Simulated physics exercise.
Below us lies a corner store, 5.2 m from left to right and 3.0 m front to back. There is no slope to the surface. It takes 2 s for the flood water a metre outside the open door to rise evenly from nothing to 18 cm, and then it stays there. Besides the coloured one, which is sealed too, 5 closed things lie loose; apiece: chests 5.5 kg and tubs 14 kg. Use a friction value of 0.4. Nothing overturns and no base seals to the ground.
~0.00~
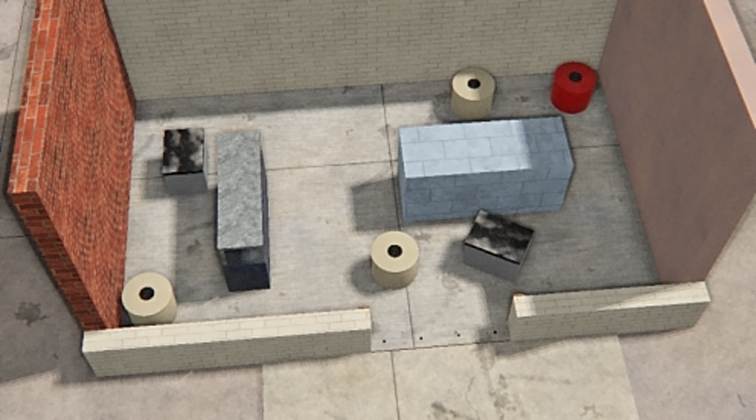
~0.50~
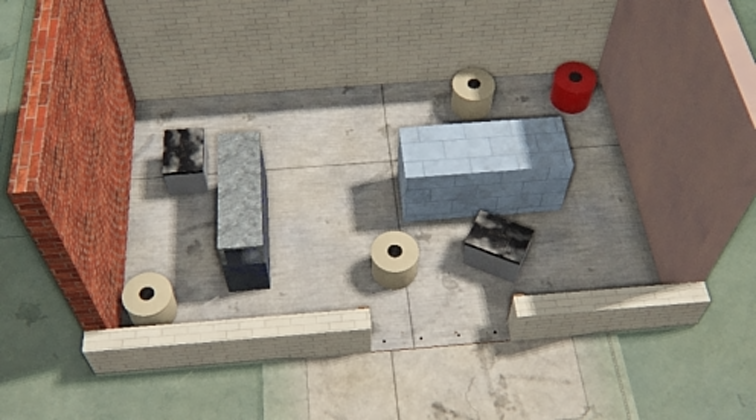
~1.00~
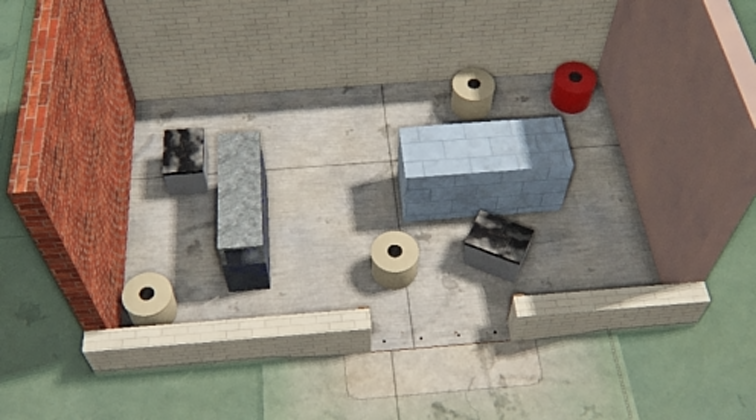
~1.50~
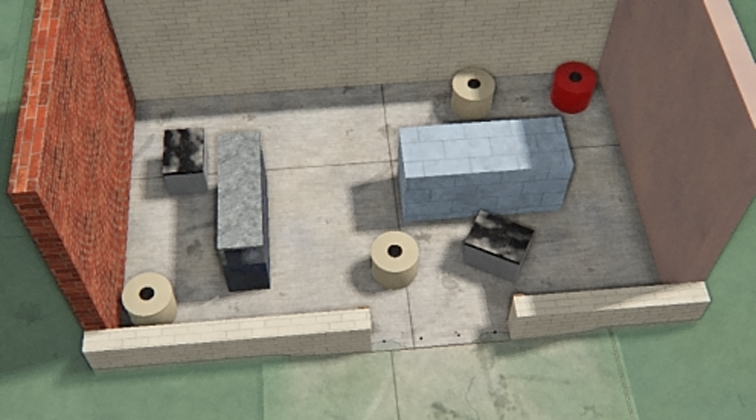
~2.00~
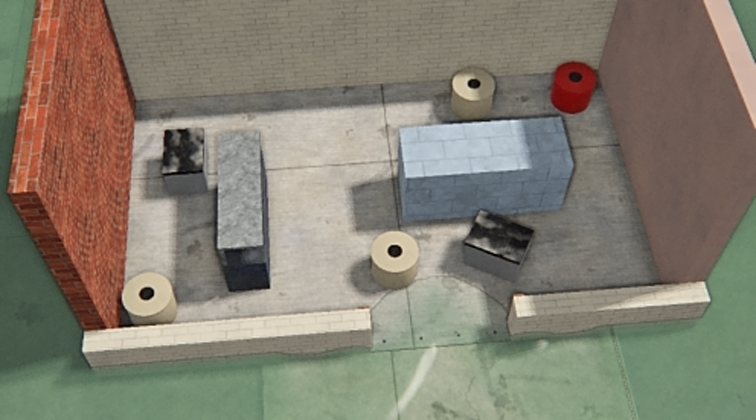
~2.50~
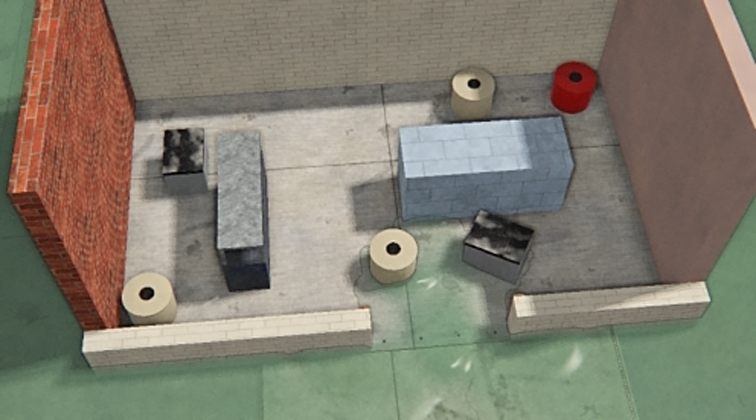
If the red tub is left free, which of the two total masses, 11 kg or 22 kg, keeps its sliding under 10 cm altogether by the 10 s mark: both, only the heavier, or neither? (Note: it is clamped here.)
Only the heavier.
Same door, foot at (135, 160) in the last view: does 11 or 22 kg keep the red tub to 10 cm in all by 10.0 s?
For that position, nothing offered succeeds.
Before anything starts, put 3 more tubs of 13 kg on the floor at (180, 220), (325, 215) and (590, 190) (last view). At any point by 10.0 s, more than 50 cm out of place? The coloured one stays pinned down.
In that order: Within it, beyond it, within it.
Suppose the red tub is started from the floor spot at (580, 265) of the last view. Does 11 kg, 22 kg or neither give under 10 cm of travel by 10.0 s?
Short answer: Heavier load only.
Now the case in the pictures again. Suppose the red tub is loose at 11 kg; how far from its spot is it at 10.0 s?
I'd put it at roughly 20 cm.
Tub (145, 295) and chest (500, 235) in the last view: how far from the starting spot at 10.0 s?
0 cm, 120 cm.
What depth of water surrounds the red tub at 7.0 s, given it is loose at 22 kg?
Close to 4 cm deep.
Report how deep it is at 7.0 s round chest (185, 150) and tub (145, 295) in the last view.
Depths: Near 1 cm, then near 2 cm.
After 3.5 s the red tub would be 0 cm from its start with 11 kg and 0 cm from its start with 22 kg; 0 cm of water round it then.
After 4.5 s the red tub would be 0 cm from its start with 11 kg and 0 cm from its start with 22 kg; 0 cm of water round it then.
After 7.0 s the red tub would be 0 cm from its start with 11 kg and 0 cm from its start with 22 kg; 4 cm of water round it then.
After 10.0 s the red tub would be 18 cm from its start with 11 kg and 0 cm from its start with 22 kg; 10 cm of water round it then.
